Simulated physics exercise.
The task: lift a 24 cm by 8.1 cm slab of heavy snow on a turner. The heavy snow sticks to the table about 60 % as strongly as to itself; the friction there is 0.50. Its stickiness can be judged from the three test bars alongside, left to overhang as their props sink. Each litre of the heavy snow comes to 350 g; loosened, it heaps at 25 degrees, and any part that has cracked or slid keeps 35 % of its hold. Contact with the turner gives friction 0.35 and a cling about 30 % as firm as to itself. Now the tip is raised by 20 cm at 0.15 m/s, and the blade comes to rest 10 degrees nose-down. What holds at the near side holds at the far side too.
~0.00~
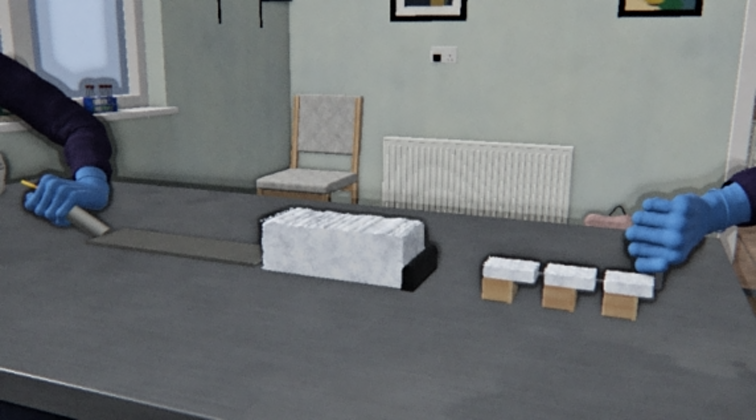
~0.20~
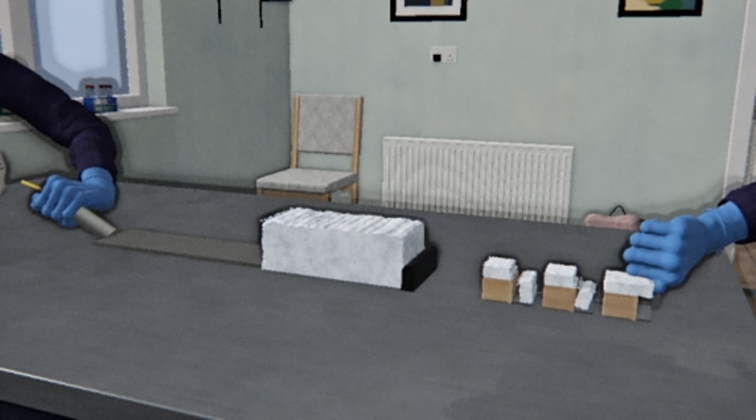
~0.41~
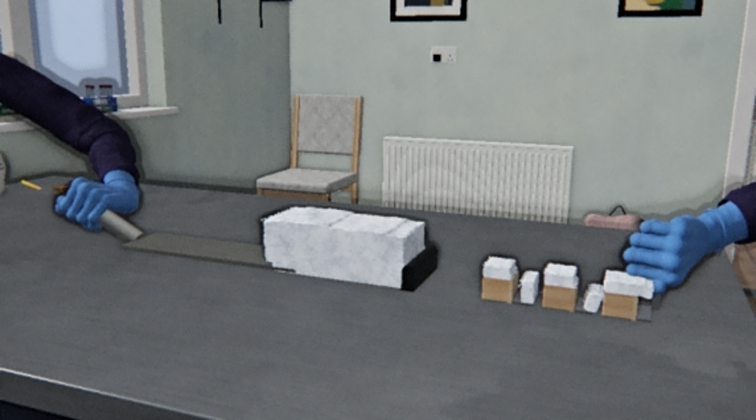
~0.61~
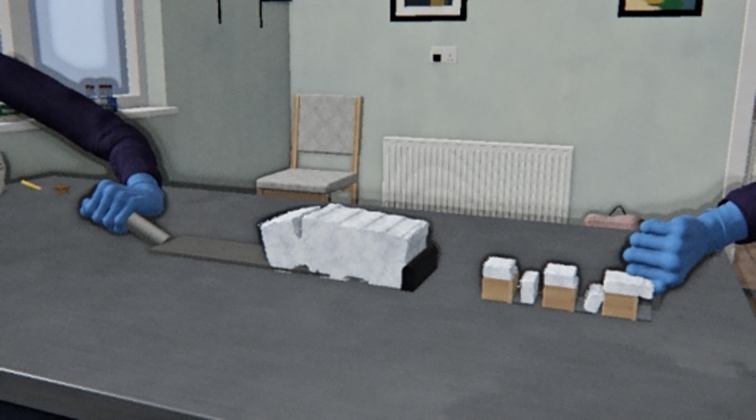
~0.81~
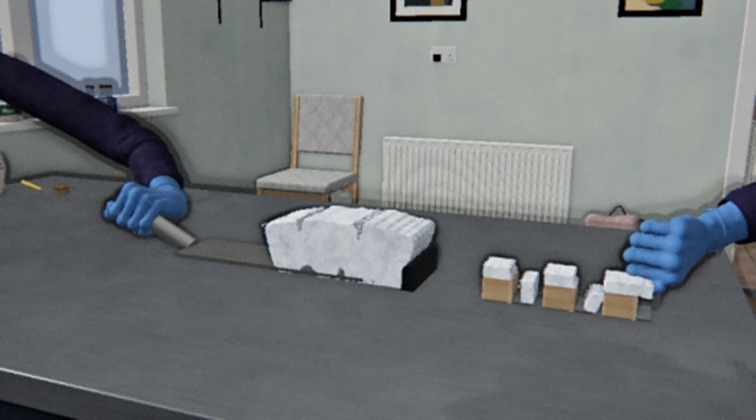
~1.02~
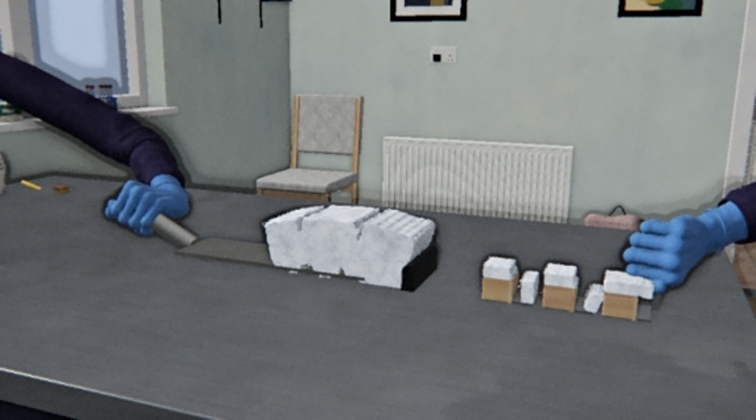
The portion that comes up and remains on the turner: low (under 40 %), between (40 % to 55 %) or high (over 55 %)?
Finding: Upper range, above 55 percent.
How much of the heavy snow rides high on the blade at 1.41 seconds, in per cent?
Some 16 in a hundred.
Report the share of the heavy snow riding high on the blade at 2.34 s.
Near 65 per cent.
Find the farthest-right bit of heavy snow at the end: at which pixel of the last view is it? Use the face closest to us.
(402, 275) or thereabouts.
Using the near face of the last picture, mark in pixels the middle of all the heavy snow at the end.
Near pixel (329, 164).
By 1.41 s, the tip is 6.2 cm up.
By 1.88 s, the tip is 13 cm up.
By 2.34 s, the tip is 20 cm up and 65 % is riding high on the blade.
By 2.81 s, the tip is 20 cm up and 65 % is riding high on the blade.
By 2.91 s, at the end, the tip is 20 cm up and 65 % is riding high on the blade.
